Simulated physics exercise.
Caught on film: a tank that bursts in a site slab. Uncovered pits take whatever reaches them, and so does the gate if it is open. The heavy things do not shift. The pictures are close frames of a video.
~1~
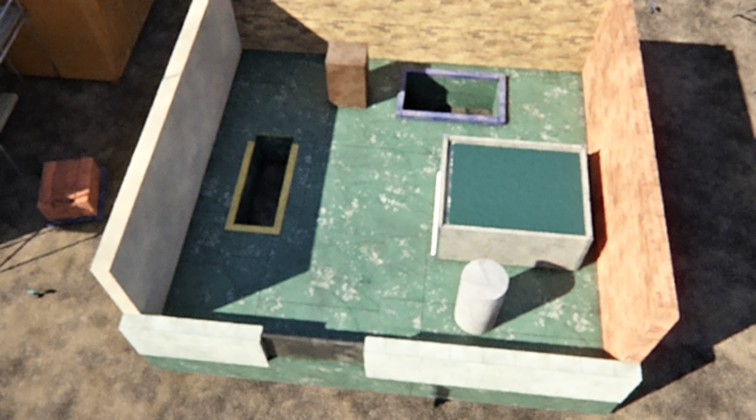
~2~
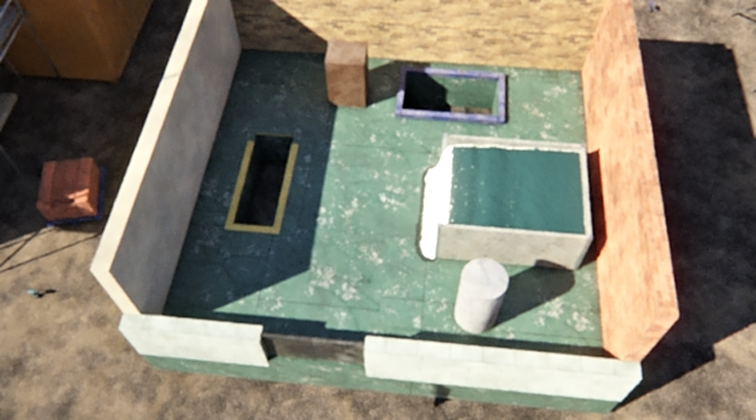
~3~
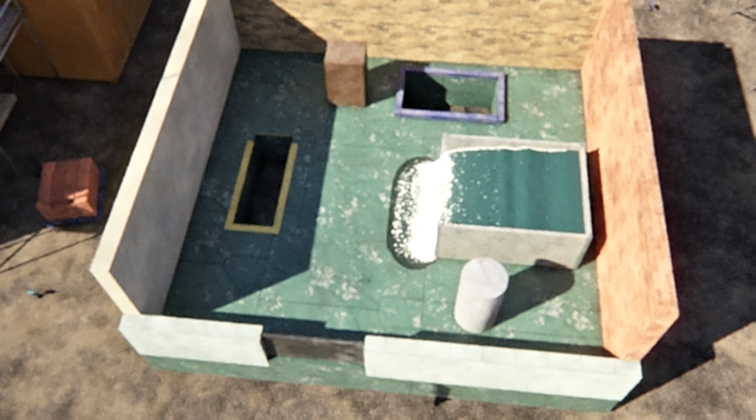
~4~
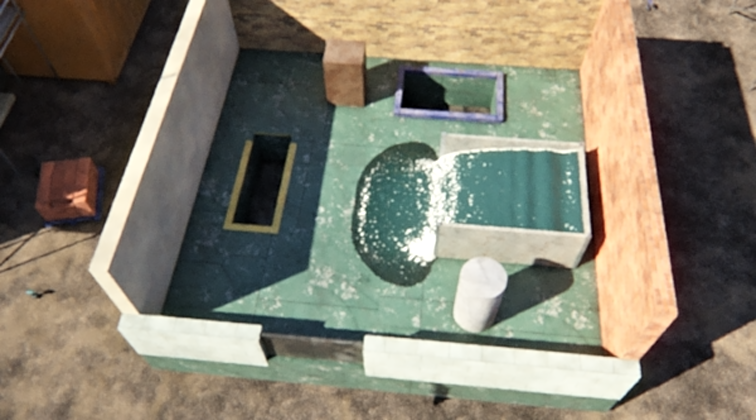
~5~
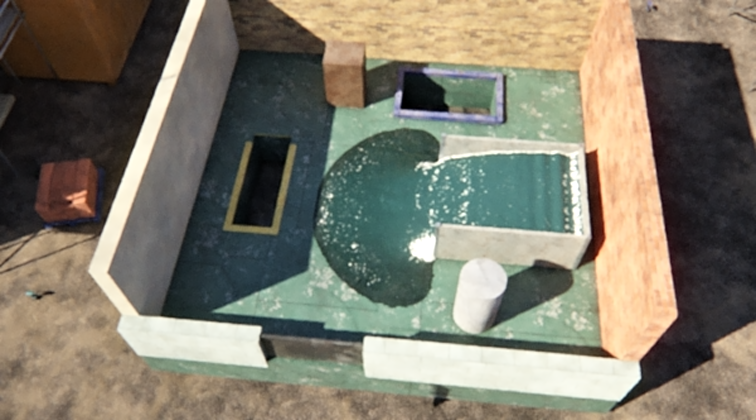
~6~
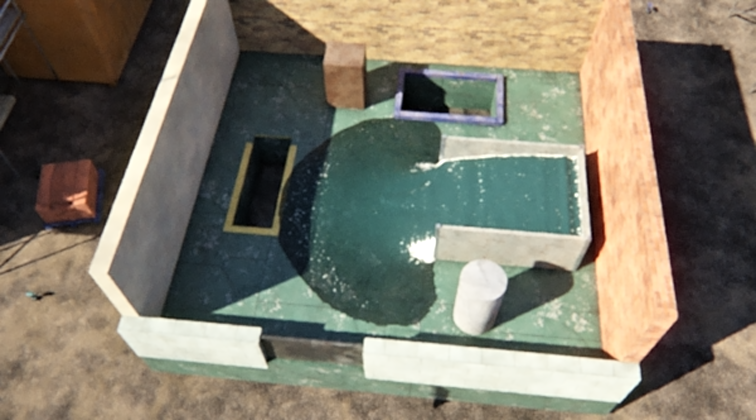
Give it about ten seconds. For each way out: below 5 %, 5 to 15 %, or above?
In the end: The gate takes not even 5 %; the yellow pit takes above 15 %; the blue pit takes not even 5 %.
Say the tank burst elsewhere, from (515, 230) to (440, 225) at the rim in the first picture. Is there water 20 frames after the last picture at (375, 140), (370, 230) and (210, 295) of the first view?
In turn: Clear, not flooded, covered.
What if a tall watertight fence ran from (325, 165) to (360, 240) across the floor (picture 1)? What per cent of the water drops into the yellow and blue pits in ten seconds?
Per cent: Yellow 40, blue 4.
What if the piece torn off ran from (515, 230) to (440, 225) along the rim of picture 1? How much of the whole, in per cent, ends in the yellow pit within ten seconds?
Per cent: Yellow 30.
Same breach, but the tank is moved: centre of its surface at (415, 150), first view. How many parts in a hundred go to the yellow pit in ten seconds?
Roughly, in per cent: Yellow 80.
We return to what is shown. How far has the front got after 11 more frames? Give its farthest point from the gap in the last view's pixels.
Near (240, 54).
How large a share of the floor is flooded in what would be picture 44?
Close to 75 %.
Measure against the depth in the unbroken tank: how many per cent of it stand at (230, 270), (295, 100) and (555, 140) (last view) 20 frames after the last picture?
About 25, 4 and 0 per cent.
A moment on, water covers 50 % of the floor; the gate 0 %, the yellow pit 9 %, the blue pit 0 %.
Next, water covers 55 % of the floor; the gate 0 %, the yellow pit 21 %, the blue pit 0 %.
Then, water covers 65 % of the floor; the gate 0 %, the yellow pit 33 %, the blue pit 0 %.
Later, water covers 75 % of the floor; the gate 0 %, the yellow pit 50 %, the blue pit 0 %.
In the end, water covers 90 % of the floor; the gate 0 %, the yellow pit 63 %, the blue pit 0 %.
